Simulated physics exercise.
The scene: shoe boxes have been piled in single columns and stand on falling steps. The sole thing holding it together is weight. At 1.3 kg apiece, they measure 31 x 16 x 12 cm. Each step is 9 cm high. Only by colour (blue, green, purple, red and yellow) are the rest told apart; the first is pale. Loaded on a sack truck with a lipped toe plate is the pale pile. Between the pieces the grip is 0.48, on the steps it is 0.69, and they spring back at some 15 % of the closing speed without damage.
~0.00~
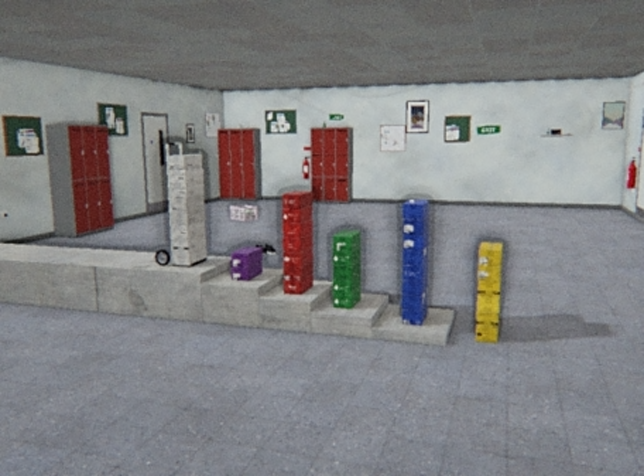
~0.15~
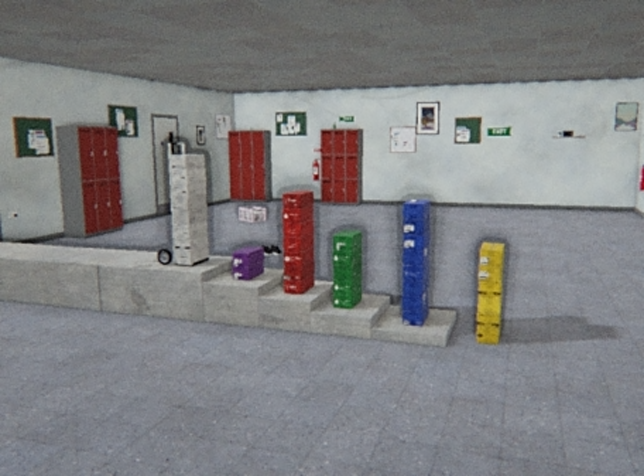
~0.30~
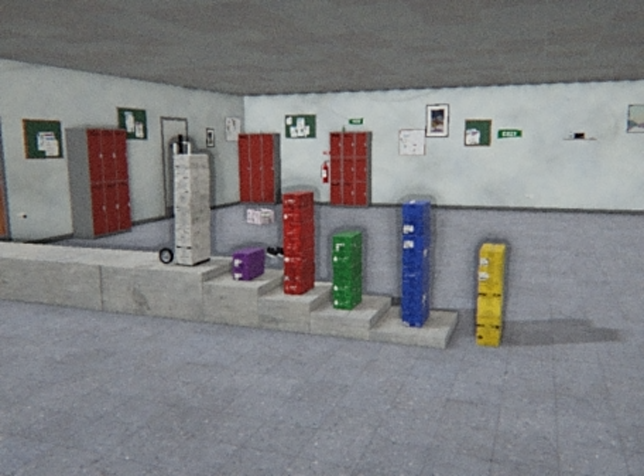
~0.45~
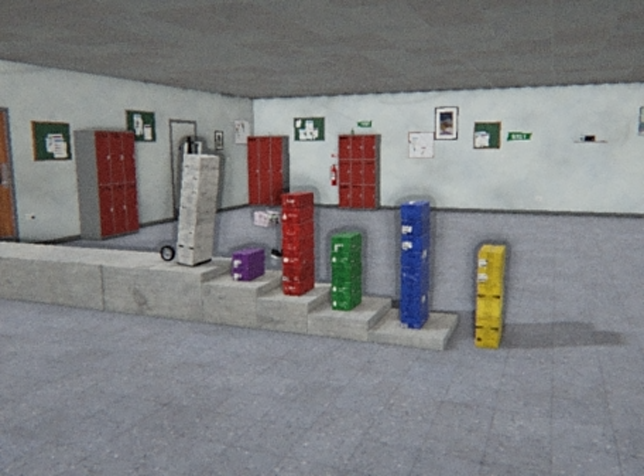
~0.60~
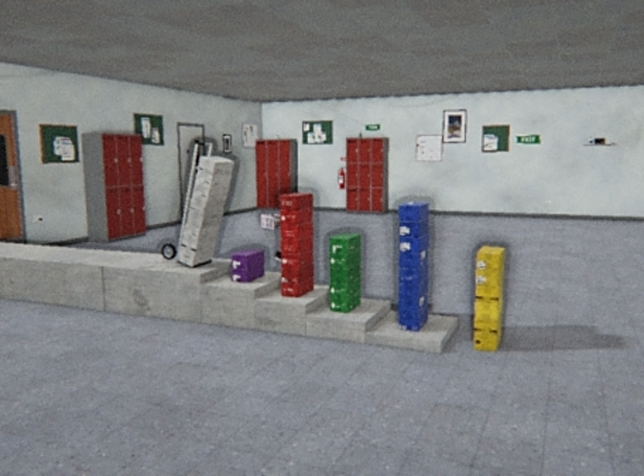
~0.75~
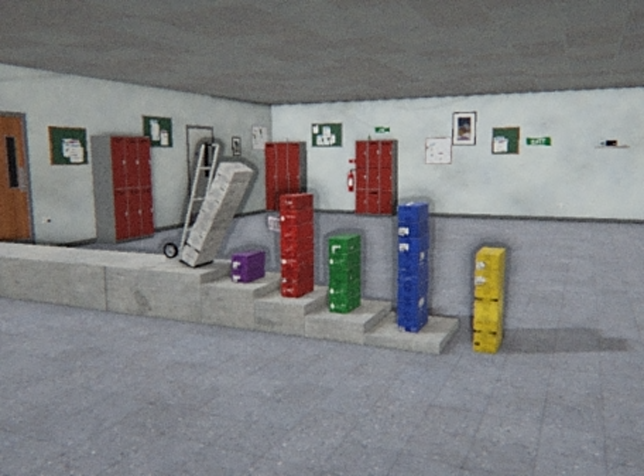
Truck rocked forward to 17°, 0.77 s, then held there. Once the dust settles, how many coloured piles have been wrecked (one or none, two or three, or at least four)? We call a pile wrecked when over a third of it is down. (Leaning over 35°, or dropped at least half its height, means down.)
Wiped out: Not under four.
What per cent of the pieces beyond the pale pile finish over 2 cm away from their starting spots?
I count 90 % as shifted.
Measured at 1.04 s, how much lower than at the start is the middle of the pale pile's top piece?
Some 55 centimetres.
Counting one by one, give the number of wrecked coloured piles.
The number is 4.
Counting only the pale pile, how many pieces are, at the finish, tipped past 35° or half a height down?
That makes 8 in all.
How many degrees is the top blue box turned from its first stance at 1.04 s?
Measured against how it began, the tilt is near 0 degrees.
After 1.04 s, 8 of the pale pile down; none of the 28 other boxes down, 1 disturbed.
After 1.64 s, 8 of the pale pile down; 6 of the 28 other boxes down; top red box on its side; top green box 25° from how it stood.
After 2.66 s, 8 of the pale pile down; 19 of the 28 other boxes down; top green box on its side; top red box on its side.
After 3.20 s, 8 of the pale pile down; 25 of the 28 other boxes down; top blue box upside down; top green box upside down.
In the end (4.4 s), 8 of the pale pile down; 25 of the 28 other boxes down; top blue box upside down; top green box upside down. Wrecked, blue, green, red and yellow. From the last view, middles, top green box near (419, 301).
